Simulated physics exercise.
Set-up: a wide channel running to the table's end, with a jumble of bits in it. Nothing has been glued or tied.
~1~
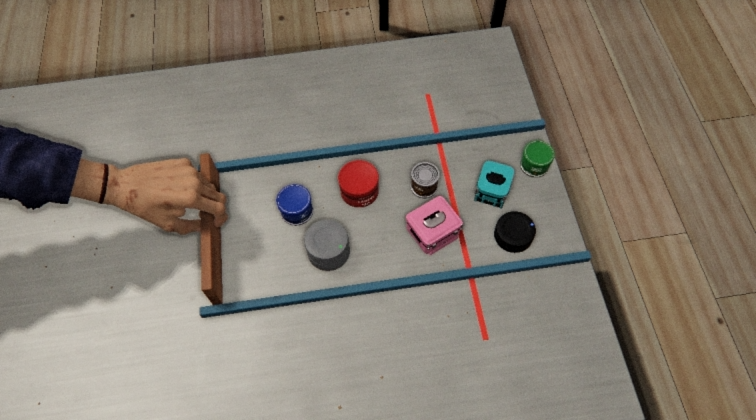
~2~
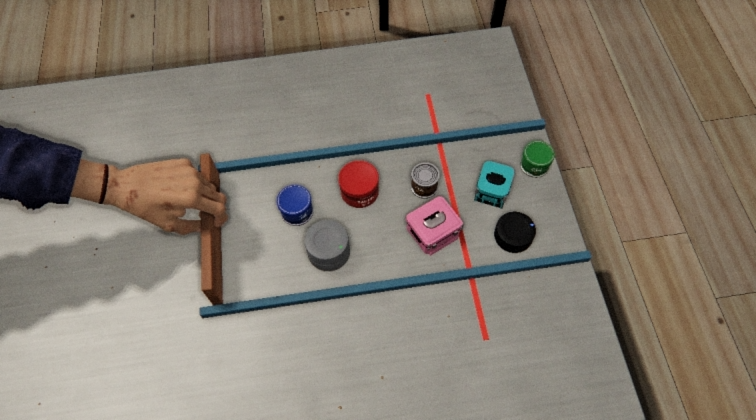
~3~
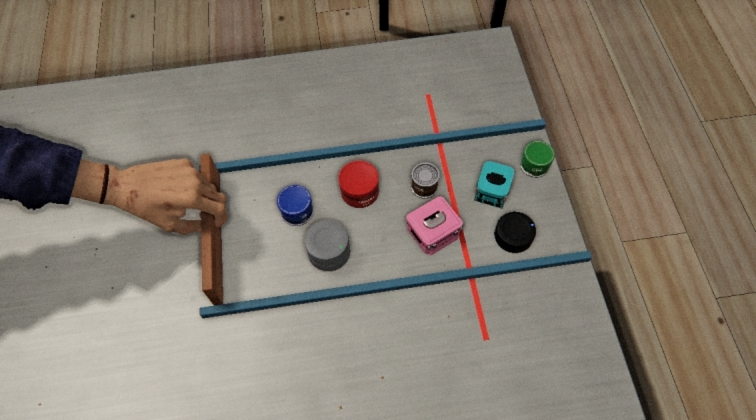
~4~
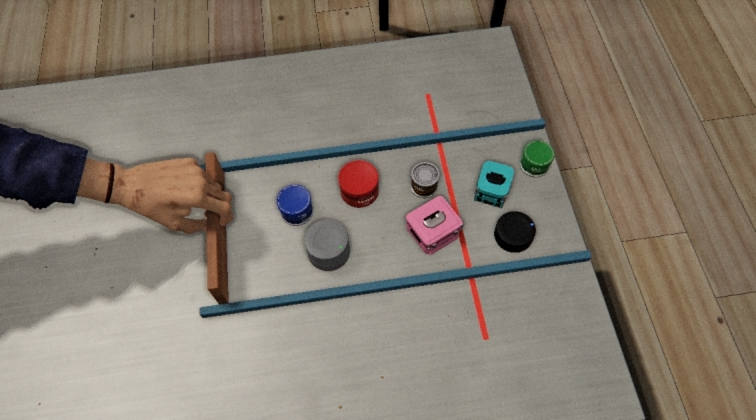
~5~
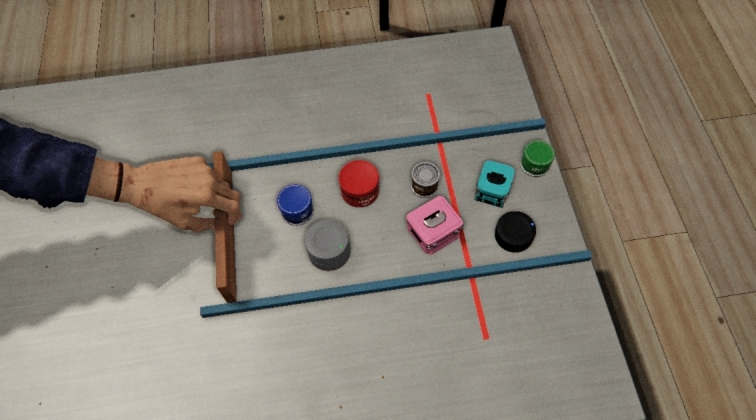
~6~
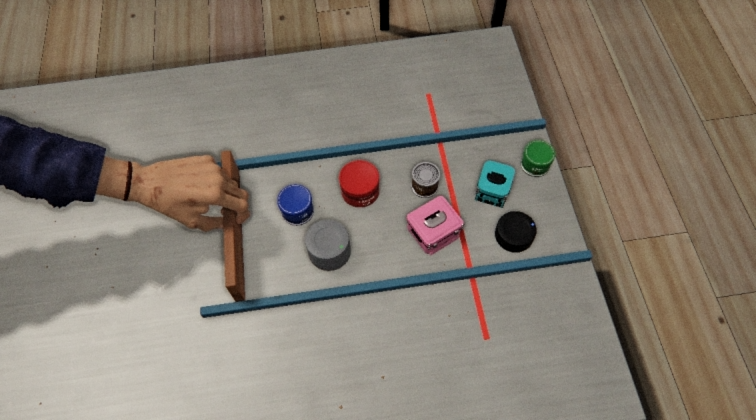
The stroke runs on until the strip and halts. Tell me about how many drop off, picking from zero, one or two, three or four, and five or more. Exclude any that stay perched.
The answer is zero.
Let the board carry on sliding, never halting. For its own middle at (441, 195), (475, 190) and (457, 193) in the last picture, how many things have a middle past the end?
0; 1; 0.
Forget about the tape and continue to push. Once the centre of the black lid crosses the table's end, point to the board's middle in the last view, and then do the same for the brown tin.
Black lid: (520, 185); brown tin: (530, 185).
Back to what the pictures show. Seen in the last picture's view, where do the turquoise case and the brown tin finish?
In the last picture the turquoise case sits at (518, 165) while the brown tin sits at (491, 171).
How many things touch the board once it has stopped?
The answer is 3.
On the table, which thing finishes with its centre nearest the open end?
The green tin winds up nearest.
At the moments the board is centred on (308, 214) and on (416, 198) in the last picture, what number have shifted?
Moved so far: 2, then 7.
Early on, none off yet; green tin at rest near (538, 159); black lid at rest near (515, 232); turquoise case at rest near (495, 184).
A while later, none off yet; green tin at rest near (538, 159); black lid travelled a little near (533, 233); turquoise case moving near (500, 177).
Finally, the number that fall off is zero.
